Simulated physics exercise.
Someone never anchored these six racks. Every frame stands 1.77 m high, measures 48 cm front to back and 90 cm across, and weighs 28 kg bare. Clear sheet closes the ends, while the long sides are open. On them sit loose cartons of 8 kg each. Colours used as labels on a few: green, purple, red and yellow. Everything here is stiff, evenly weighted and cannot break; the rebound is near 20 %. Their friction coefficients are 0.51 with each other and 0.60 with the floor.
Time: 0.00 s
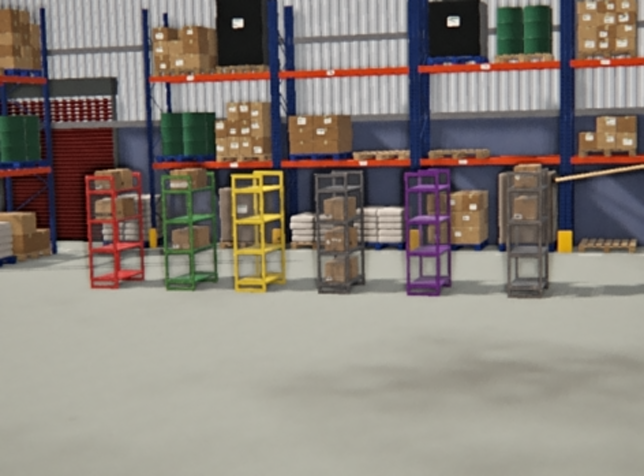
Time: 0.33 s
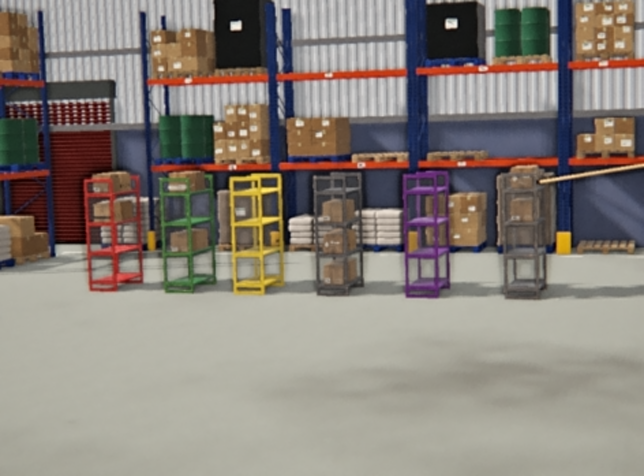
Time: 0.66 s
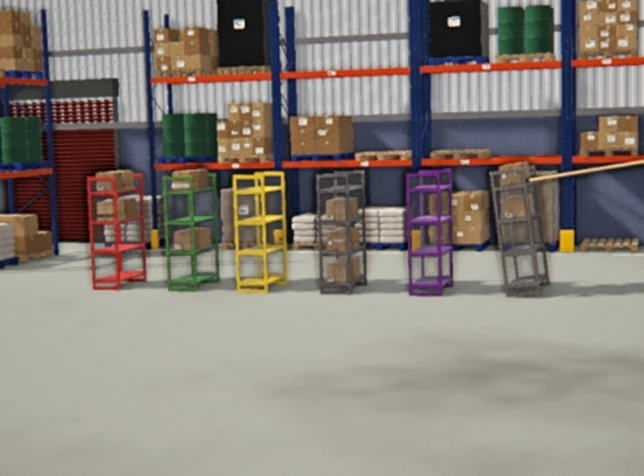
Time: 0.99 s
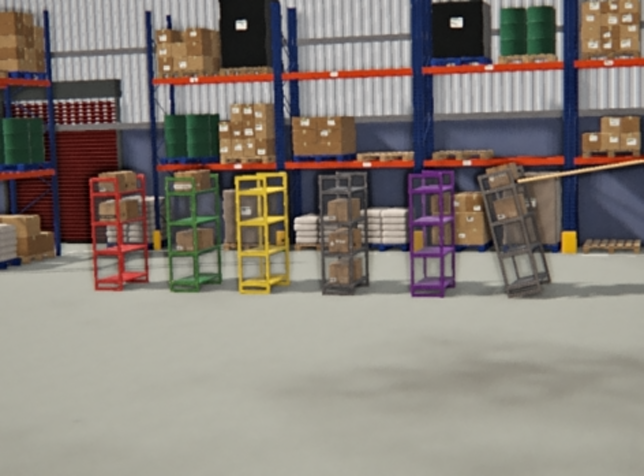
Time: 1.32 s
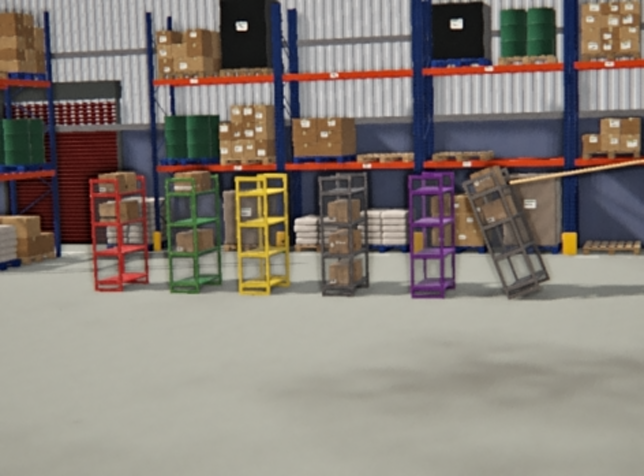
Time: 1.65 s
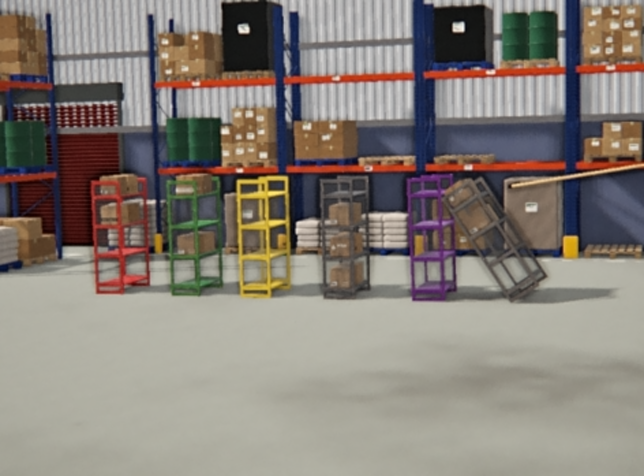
A grey shelving unit leans further left toward the purple one as a pole pushes it.
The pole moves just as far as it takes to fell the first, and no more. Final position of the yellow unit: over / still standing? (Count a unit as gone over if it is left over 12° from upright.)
Still upright.
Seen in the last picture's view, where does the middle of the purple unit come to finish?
Roughly at (396, 238).
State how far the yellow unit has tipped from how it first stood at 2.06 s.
I'd estimate close to 0°.
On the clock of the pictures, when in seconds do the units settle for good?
About 3.5 s.
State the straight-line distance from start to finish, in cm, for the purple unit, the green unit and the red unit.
I'd estimate purple at 60 cm, green at 0 cm and red at 0 cm.
After 1.80 s, 4 cartons spilt or dropped; none of the 5 other units over, 1 disturbed; yellow unit unmoved; purple unit leaning 8°.
After 2.06 s, 4 cartons spilt or dropped; 1 of the 5 other units over; yellow unit unmoved; purple unit leaning 27°.
After 2.42 s, 4 cartons spilt or dropped; 1 of the 5 other units over; yellow unit unmoved; purple unit leaning 33°.
After 2.82 s, 4 cartons spilt or dropped; 1 of the 5 other units over; yellow unit unmoved; purple unit leaning 35°.
At rest (3.8 s), 5 cartons spilt or dropped; 1 of the 5 other units over; yellow unit unmoved; purple unit leaning 35°; red unit unmoved. Four left standing. As the last picture would show them, middles, yellow unit near (265, 236), purple unit near (396, 238).
